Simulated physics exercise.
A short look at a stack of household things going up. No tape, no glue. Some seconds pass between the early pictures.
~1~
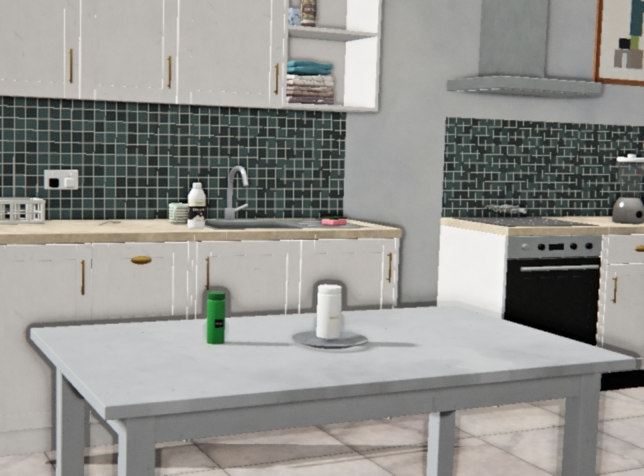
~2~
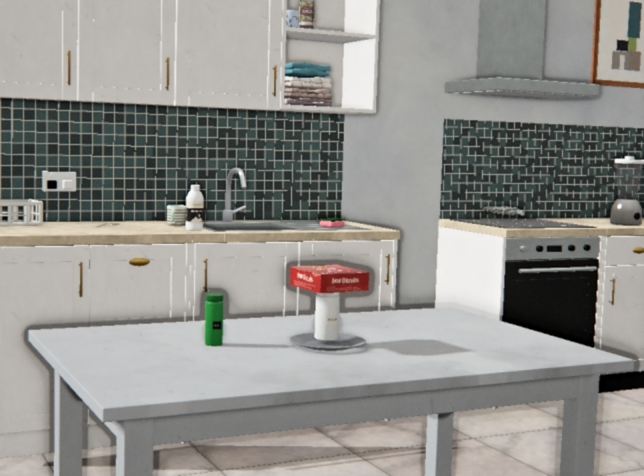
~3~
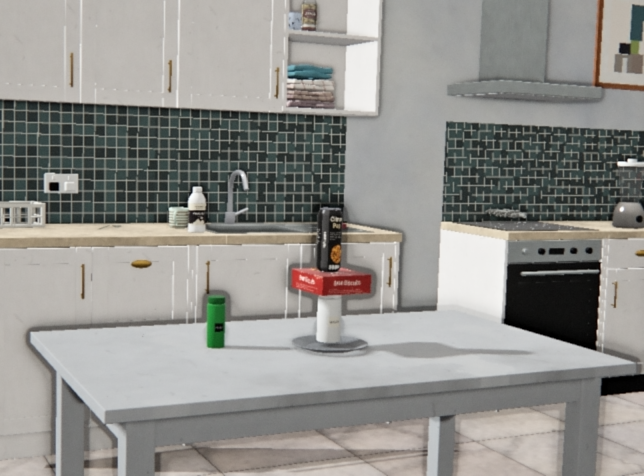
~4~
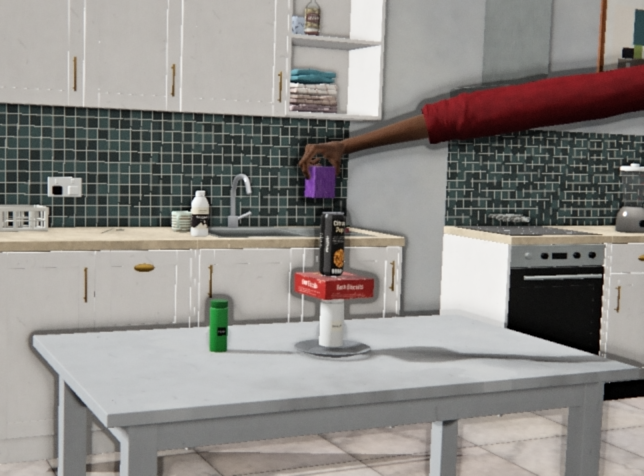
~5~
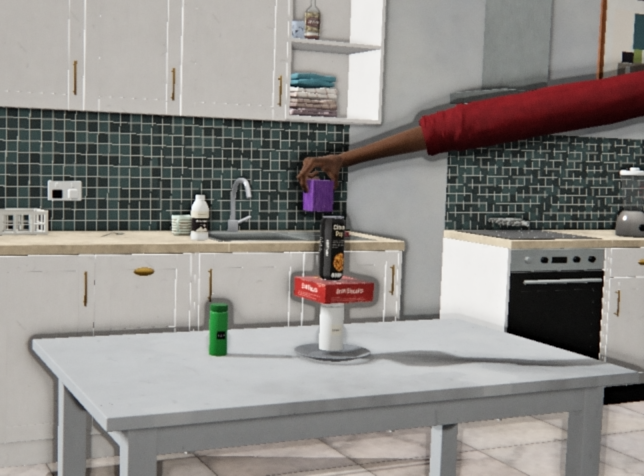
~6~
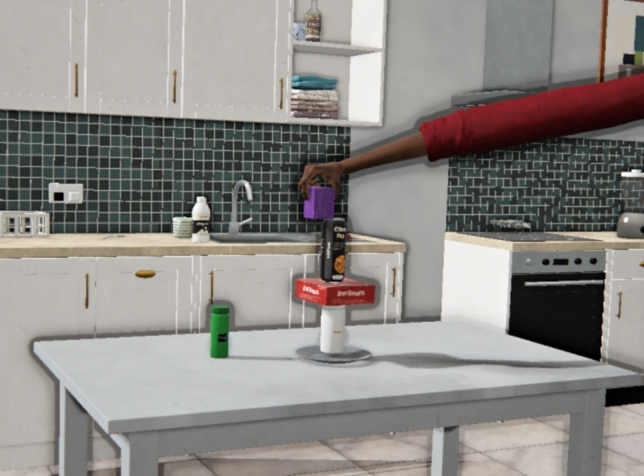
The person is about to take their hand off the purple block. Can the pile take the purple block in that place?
In the end the pile loses its balance.
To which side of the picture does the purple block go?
To the left.
Then, 0.30 s after the last picture, purple block now fallen.
Then, 0.50 s after the last picture, things are still on the move.
Then, 0.60 s after the last picture, as before.
At rest, fallen, purple block; the other 5 in place. Seen from the same camera at the end, purple block near (285, 347). The pile comes apart.
